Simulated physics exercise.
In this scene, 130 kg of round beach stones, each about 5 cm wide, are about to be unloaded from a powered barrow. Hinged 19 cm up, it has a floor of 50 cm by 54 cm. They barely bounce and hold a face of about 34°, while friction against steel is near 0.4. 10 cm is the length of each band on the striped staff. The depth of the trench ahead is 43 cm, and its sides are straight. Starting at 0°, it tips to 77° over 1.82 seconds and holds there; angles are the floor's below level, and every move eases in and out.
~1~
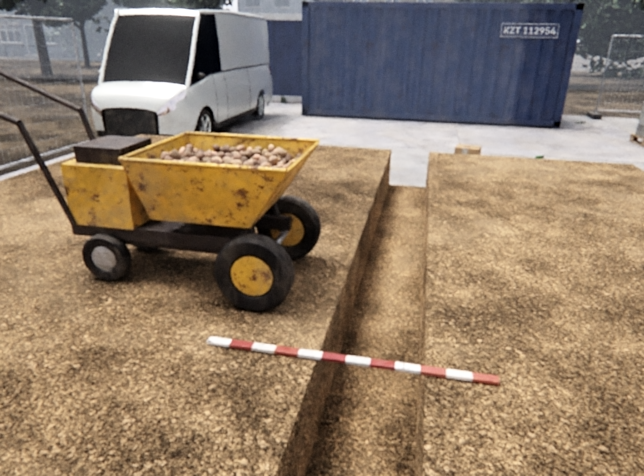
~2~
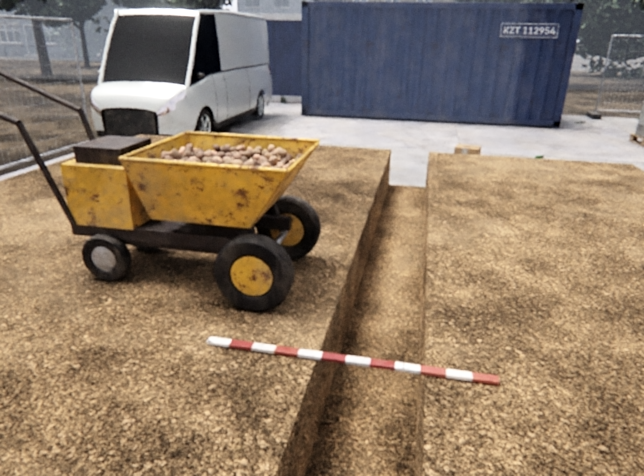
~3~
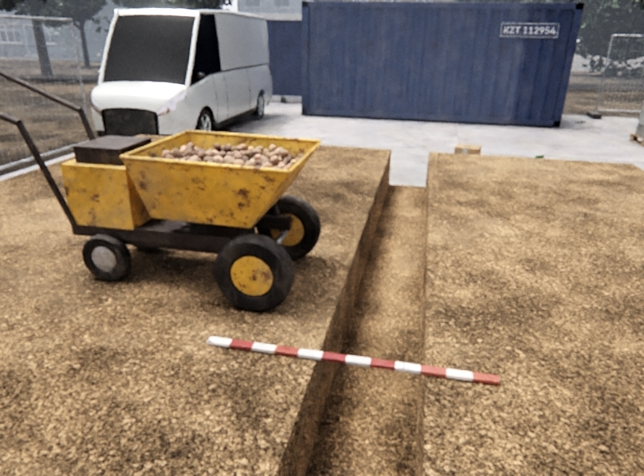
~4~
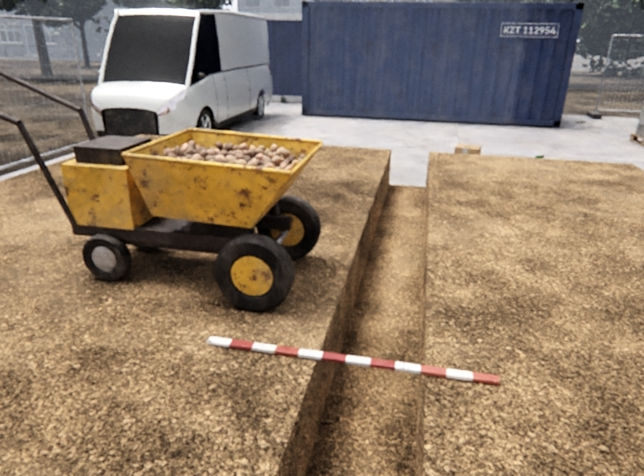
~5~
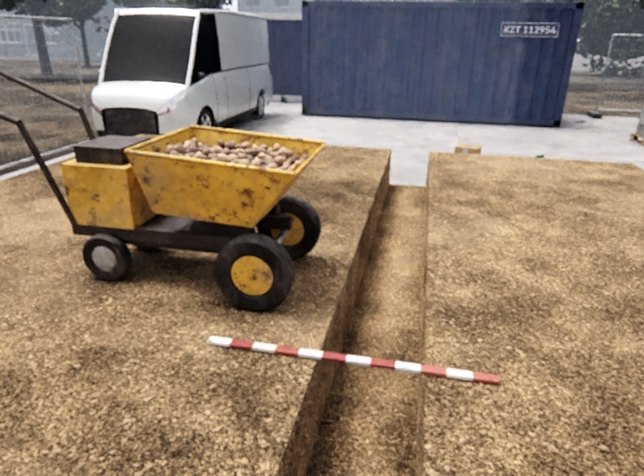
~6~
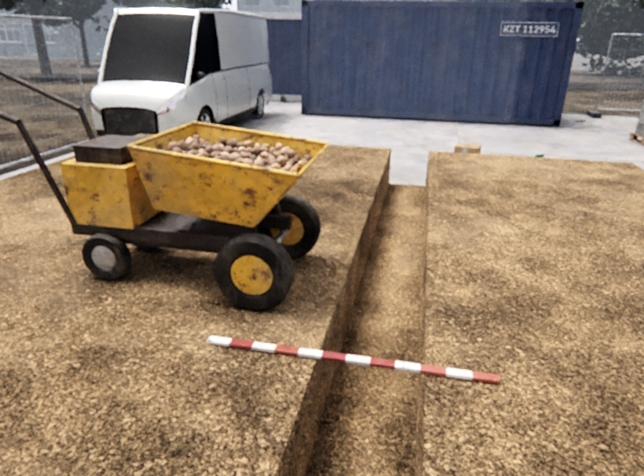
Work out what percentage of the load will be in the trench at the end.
It comes to roughly 91 percent of the load.
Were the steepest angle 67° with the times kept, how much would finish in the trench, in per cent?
In that case some 90 per cent.
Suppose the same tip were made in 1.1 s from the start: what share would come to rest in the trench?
It would be near 85 percent.
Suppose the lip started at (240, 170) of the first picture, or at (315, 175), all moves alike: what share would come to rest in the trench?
First place roughly 100%, second roughly 55%.
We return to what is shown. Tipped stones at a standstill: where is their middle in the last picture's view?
Roughly at (392, 349).
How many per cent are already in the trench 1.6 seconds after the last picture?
About 60 per cent by then.
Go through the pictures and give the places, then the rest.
The tray is at 0°, its lip at (286, 171); the top of the load is at (230, 154), in the first picture.
The tray is at 0°, its lip at (286, 172); the top of the load is at (220, 154), in the second picture.
Lip at (288, 172), floor tilted 1°, highest stones at (221, 153), in the third picture.
The tray is at 2°, its lip at (290, 173); the top of the load is at (218, 152), in the fourth picture.
The tray is at 4°, its lip at (294, 174); the top of the load is at (214, 150), in the fifth picture.
The tray is at 6°, its lip at (297, 176); the top of the load is at (209, 147), in the sixth picture.
Then, 1.1 s after the last picture the floor is at 65°, 97 % in the tray, 3 % in the trench; the foremost stones are at (401, 258).
Then, 1.6 s after the last picture the floor is at 77°, 34 % in the tray, 59 % in the trench, 8 % past the trench; the foremost stones are at (501, 302).
Then, 2.0 s after the last picture the floor is at 77°, 11 % in the tray, 80 % in the trench, 9 % past the trench; the foremost stones are at (531, 298).
Then, 3.9 s after the last picture the floor is at 77°, 0 % in the tray, 91 % in the trench, 9 % past the trench; the foremost stones are at (540, 298).
